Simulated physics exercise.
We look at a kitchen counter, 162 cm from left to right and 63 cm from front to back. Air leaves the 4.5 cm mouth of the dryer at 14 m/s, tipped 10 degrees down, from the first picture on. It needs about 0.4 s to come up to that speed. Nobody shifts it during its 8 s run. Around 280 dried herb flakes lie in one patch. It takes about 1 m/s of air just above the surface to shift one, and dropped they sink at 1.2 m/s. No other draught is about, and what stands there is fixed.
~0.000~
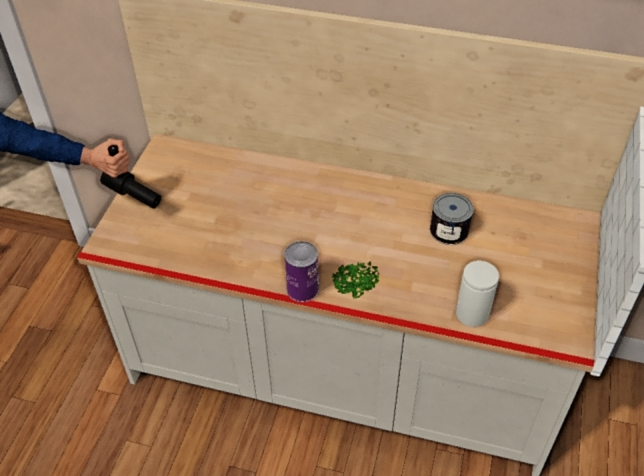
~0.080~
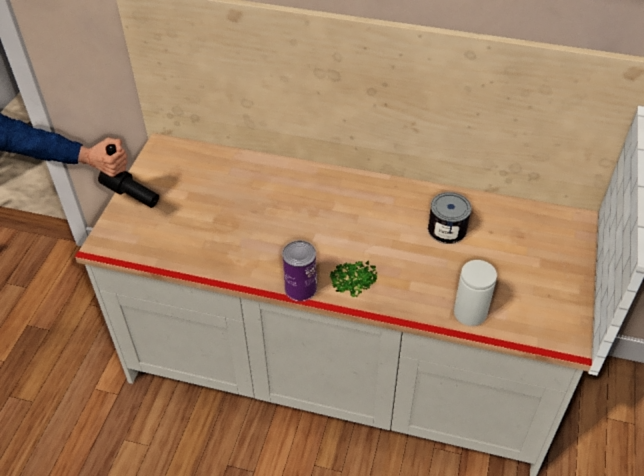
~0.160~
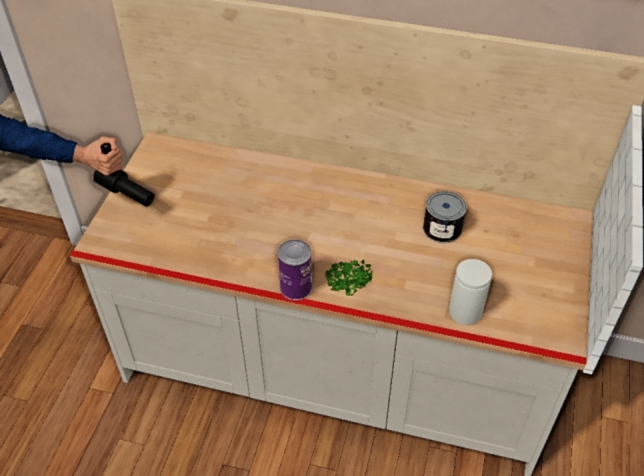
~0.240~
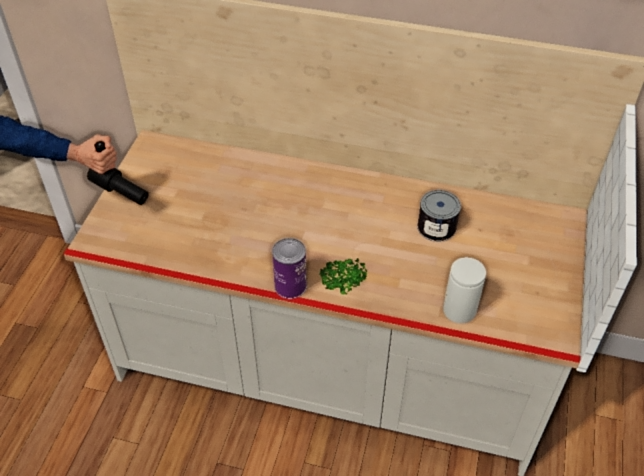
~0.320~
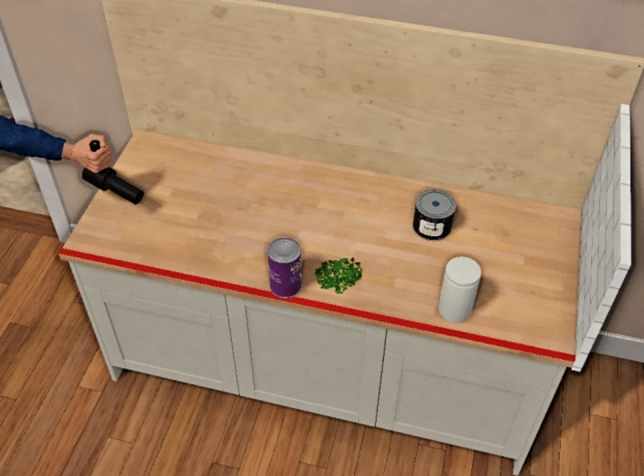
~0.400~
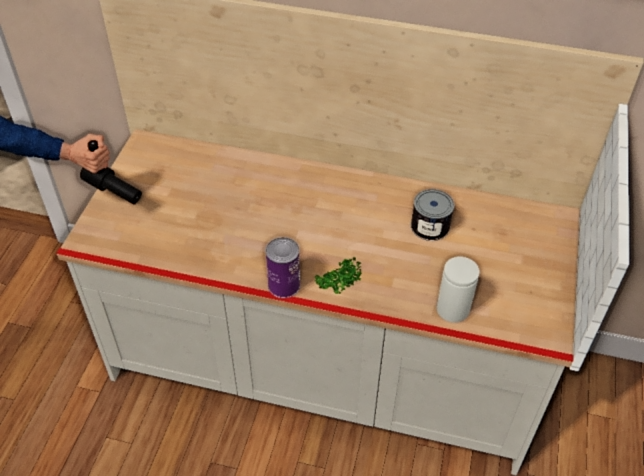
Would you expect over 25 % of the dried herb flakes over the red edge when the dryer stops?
Answer: Yes.
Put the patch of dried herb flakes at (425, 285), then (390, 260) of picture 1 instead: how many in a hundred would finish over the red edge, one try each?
In turn about 70 %, 10 %.
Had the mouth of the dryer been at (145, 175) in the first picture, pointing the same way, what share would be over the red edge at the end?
It would be near 90 %.
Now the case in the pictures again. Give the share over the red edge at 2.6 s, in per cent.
About 60 %.
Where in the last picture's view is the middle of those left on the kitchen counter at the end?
Around (579, 209).
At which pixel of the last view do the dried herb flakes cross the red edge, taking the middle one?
At about (429, 332).
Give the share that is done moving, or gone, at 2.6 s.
About 70 %.
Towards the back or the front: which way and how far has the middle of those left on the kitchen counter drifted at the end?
To the back, by about 50 cm.
After 1.6 s the count stands so, 39 % are over the red edge; the middle of those still in play is near (491, 291).
After 2.6 s the count stands so, 56 % are over the red edge; the middle of those still in play is near (578, 247).
After 4.4 s the count stands so, 61 % are over the red edge; the middle of those still in play is near (579, 209).
After 8.0 s, at the end, 64 % are over the red edge; the middle of those still in play is near (579, 209).
